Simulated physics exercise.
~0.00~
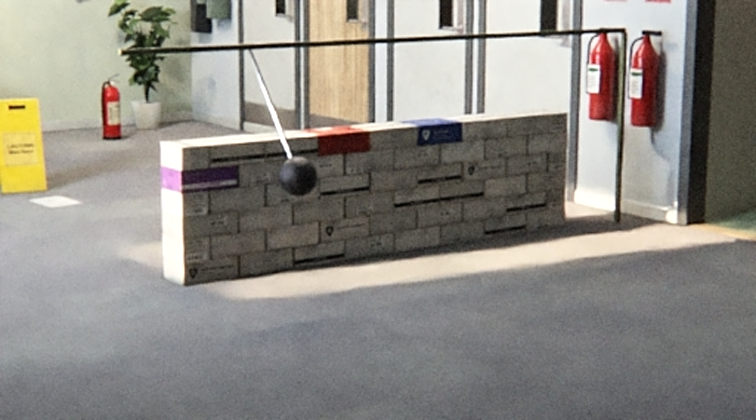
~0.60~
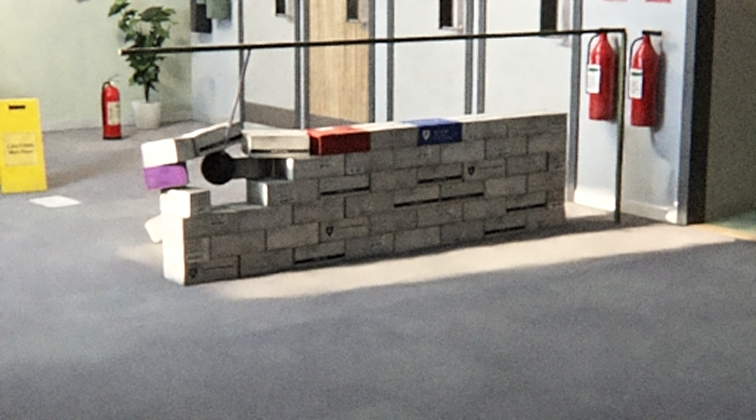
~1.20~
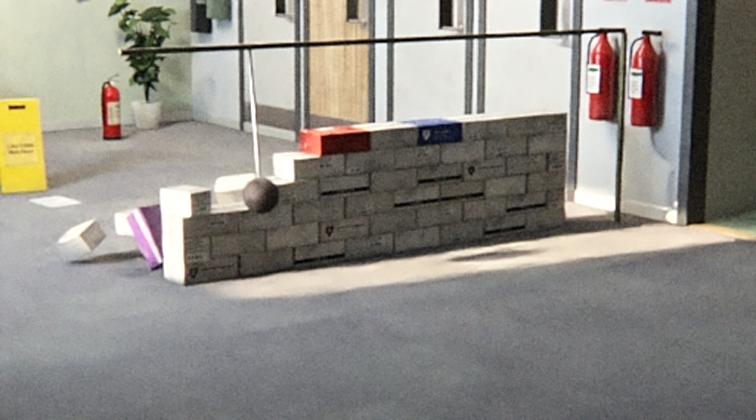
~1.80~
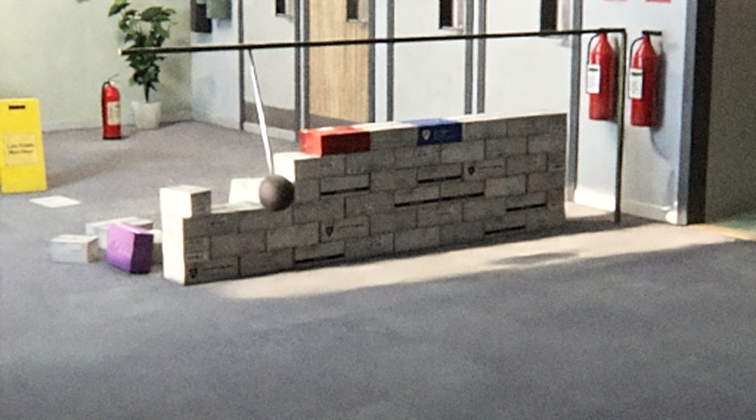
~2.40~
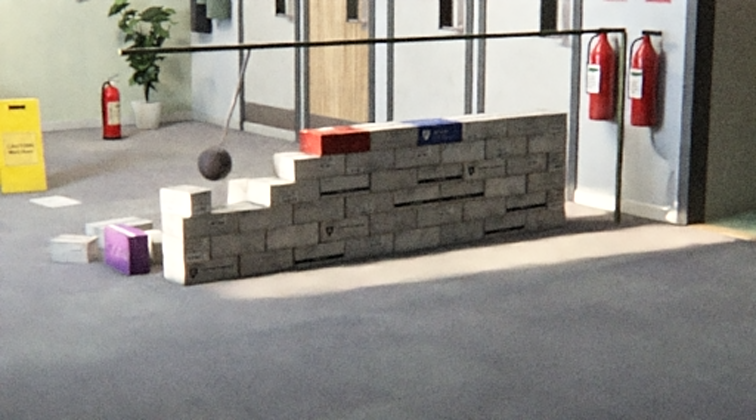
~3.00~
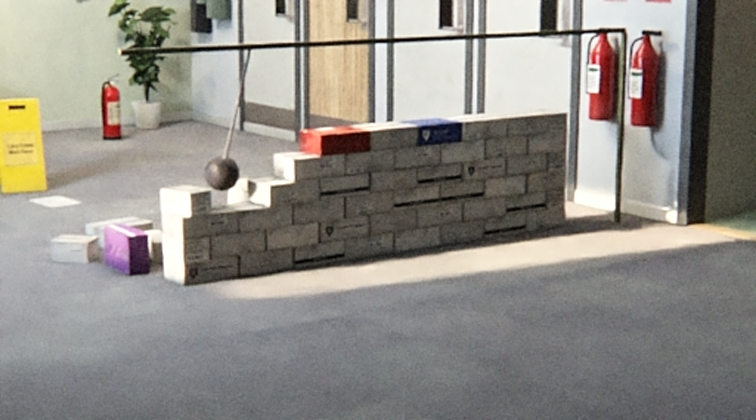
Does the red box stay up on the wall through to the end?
Yes, the red box is still in its place on top of the wall at the end, just to the right of the gap.
